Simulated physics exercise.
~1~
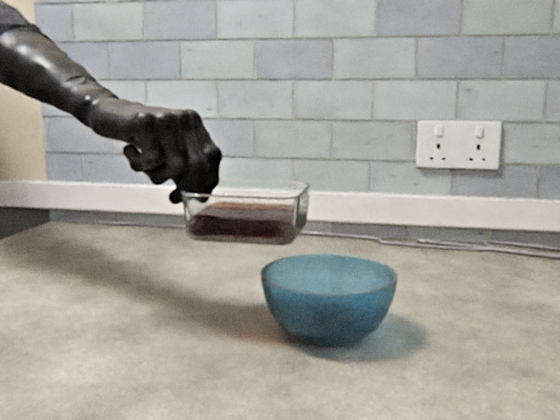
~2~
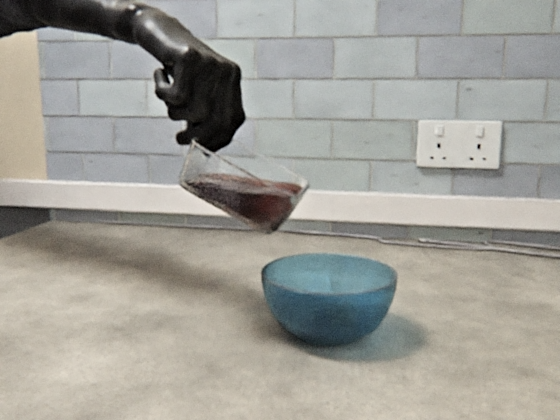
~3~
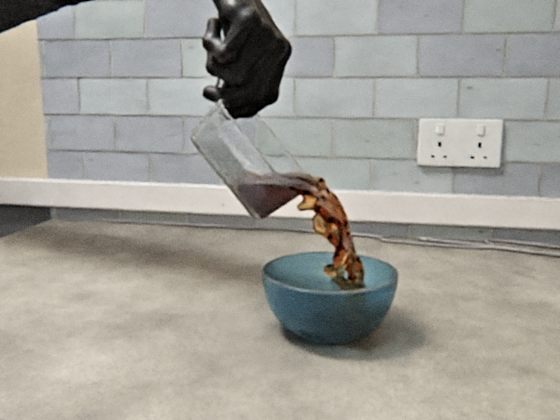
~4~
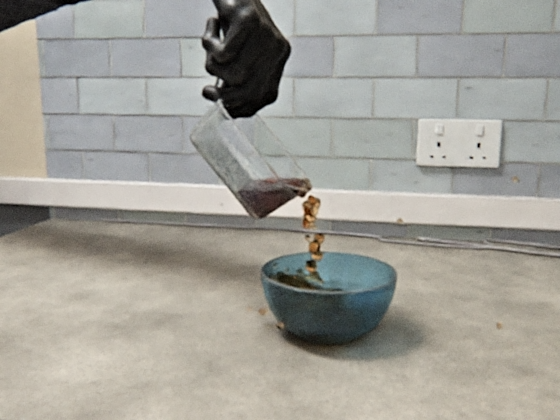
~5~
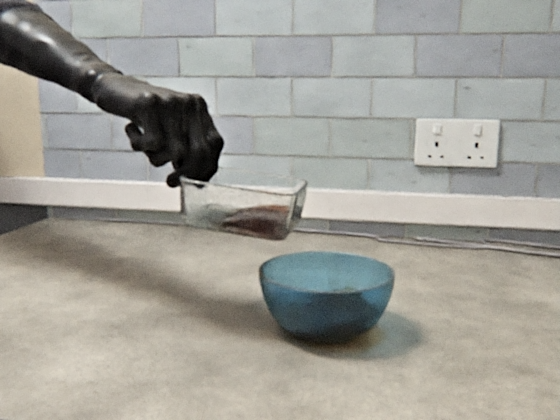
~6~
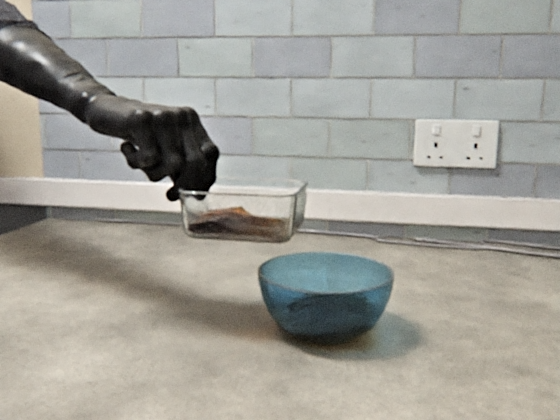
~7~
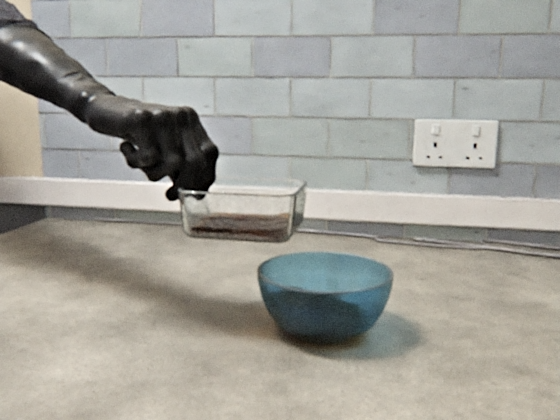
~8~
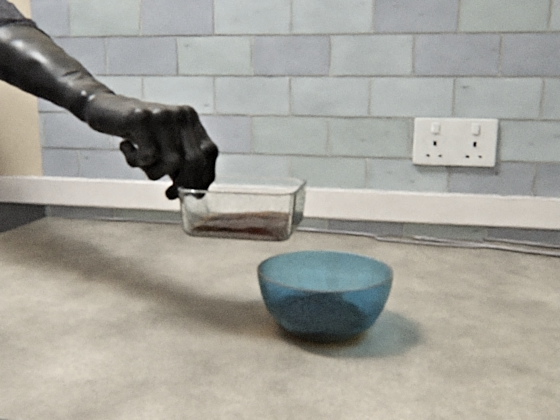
We see a dark hand tilt an oblong glass tub of reddish-brown tea above a blue round bowl on a worktop, pouring some in with a few stray drops flying, then level the tub again, with some tea still inside it.
